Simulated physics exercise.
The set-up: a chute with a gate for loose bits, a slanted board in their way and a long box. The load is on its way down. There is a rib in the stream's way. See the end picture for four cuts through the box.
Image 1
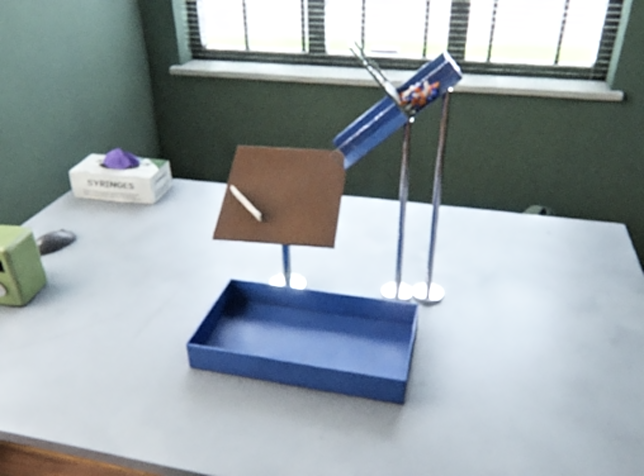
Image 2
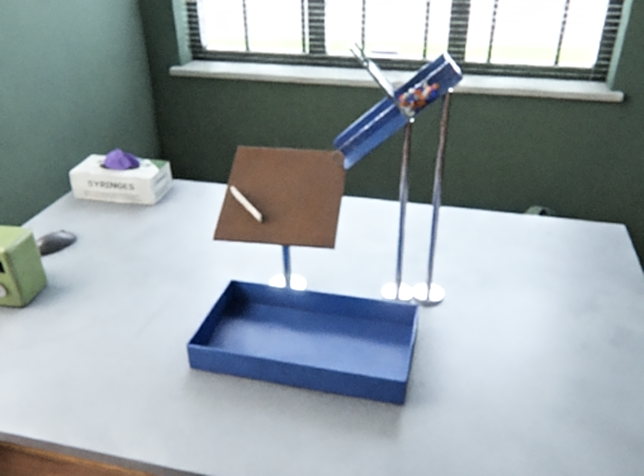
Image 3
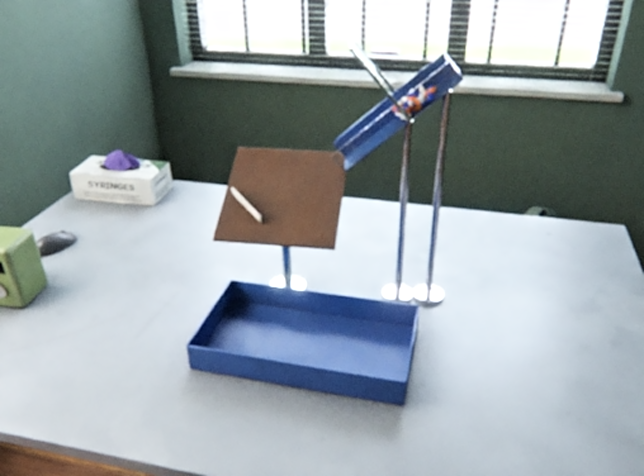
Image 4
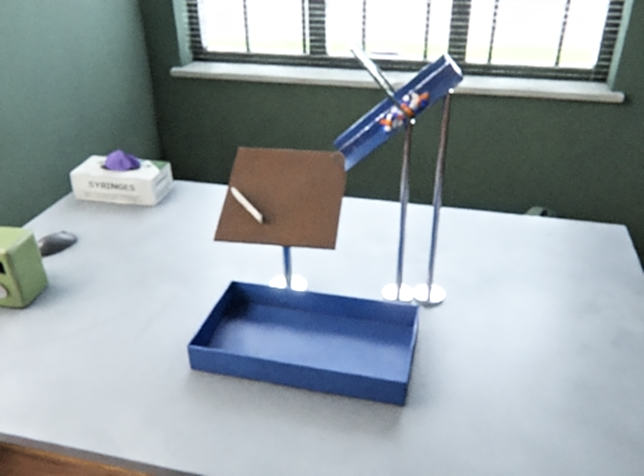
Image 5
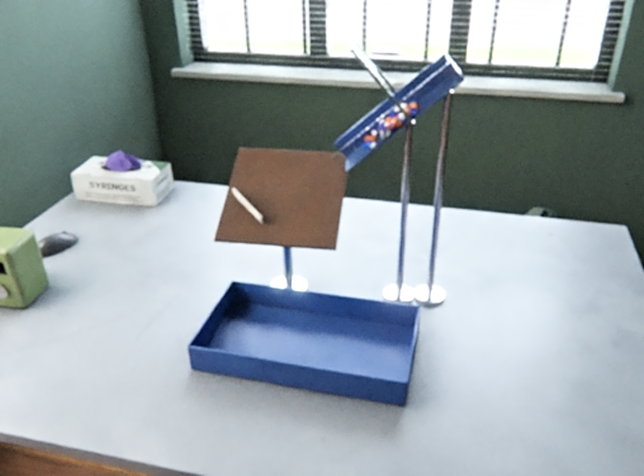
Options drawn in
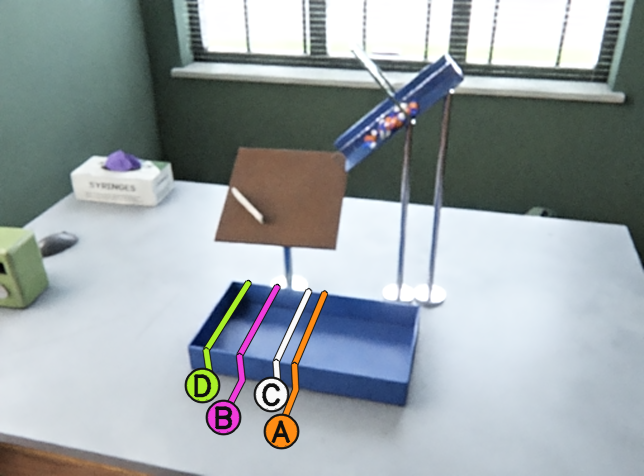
A blue chute on thin metal stands slopes down to the left above a pale table, seen from slightly above in a green-walled room with a blind-covered window. Left of it are a tilted brown board with a white rib, an empty blue box in front, a tissue-style box and a green object. Small multicoloured pieces slide partway down the chute, spreading out, while the camera stays practically still.
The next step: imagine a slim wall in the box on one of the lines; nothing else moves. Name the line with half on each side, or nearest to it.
Choose B.
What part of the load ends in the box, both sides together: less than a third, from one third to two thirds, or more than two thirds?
It is more than two thirds.
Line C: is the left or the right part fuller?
The left side.
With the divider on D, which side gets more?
Right.
On the marked copy, line A crosses the front rim at (294, 364); line B crosses the front rim at (239, 354); line C crosses the front rim at (276, 361); line D crosses the front rim at (206, 349).
With A, of what is caught, almost all on the left of the divider, just a few on the right.
With B, of what is caught, roughly a third on the left of the divider, roughly two thirds on the right.
With C, of what is caught, the larger part on the left of the divider, about a tenth on the right.
With D, of what is caught, about a tenth on the left of the divider, almost all on the right.
